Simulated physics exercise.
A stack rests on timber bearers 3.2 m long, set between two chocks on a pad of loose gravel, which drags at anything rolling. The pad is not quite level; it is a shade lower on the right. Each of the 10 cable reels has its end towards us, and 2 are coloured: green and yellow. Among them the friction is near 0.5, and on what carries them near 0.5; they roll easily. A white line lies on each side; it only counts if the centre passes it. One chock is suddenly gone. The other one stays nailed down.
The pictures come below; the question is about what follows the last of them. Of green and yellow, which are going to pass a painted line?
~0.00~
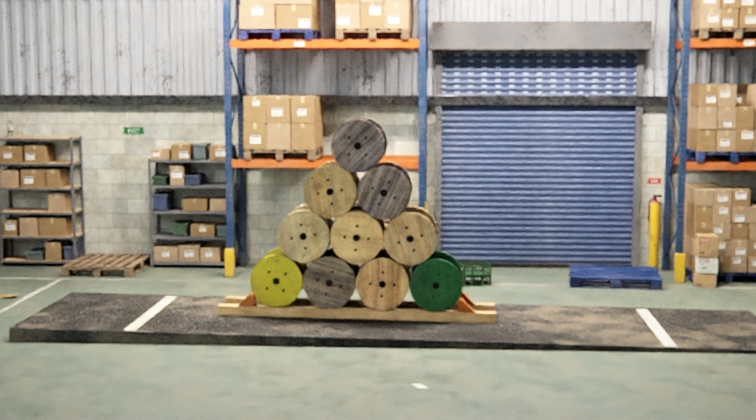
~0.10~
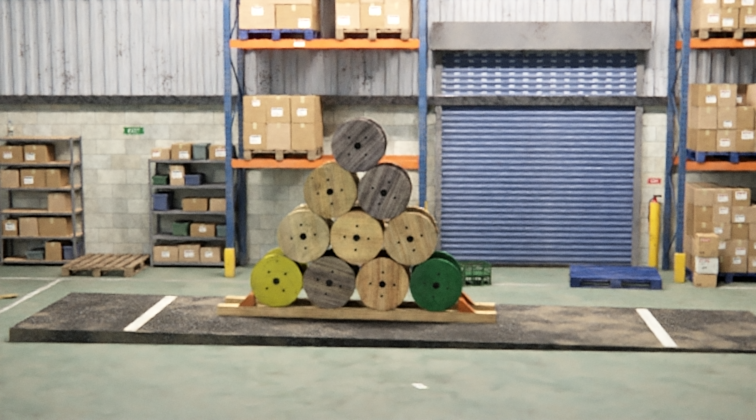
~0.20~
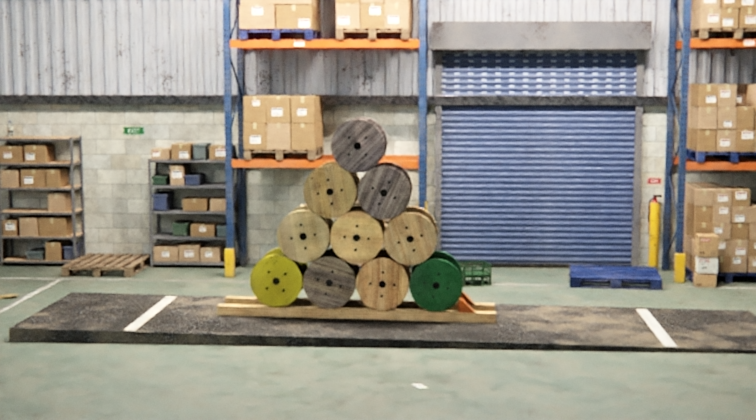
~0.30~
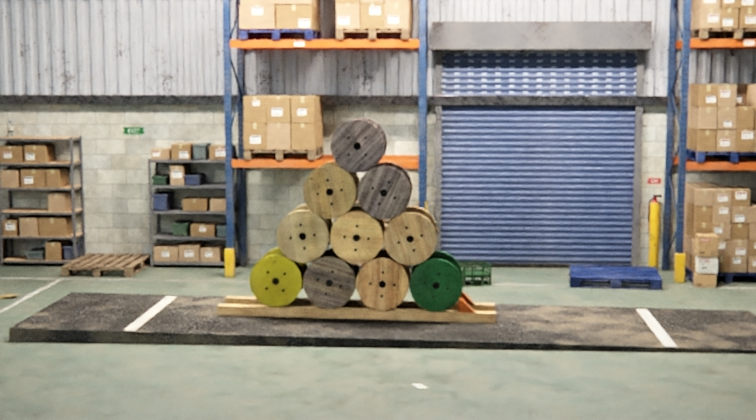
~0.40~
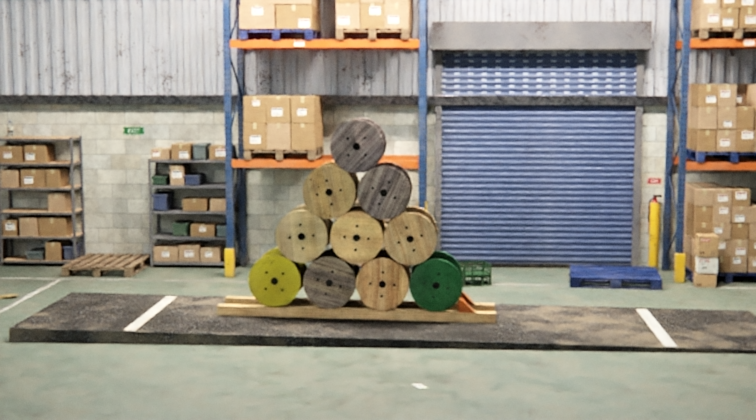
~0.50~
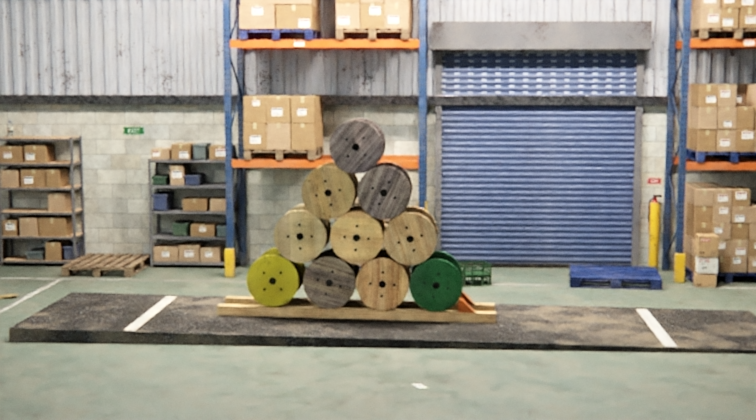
The green reel is one that halts inside the lines, and the yellow is one that goes over a line.
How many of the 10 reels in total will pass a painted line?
In all, 2.
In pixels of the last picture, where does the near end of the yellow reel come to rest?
It comes to rest at about (55, 285).
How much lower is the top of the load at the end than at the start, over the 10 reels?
Roughly 105 cm.
By 1.2 s, green is on the bearers, 70 cm from the bearers' right end; yellow is on the bearers, 20 cm from the bearers' left end, rolling left; 0 of 10 have crossed.
By 2.1 s, yellow is past the left line; as before, green; 1 of 10 has crossed.
Finally (5.8 s), green is on the bearers, 70 cm from the bearers' right end; yellow is past the left line; 2 of 10 have crossed.
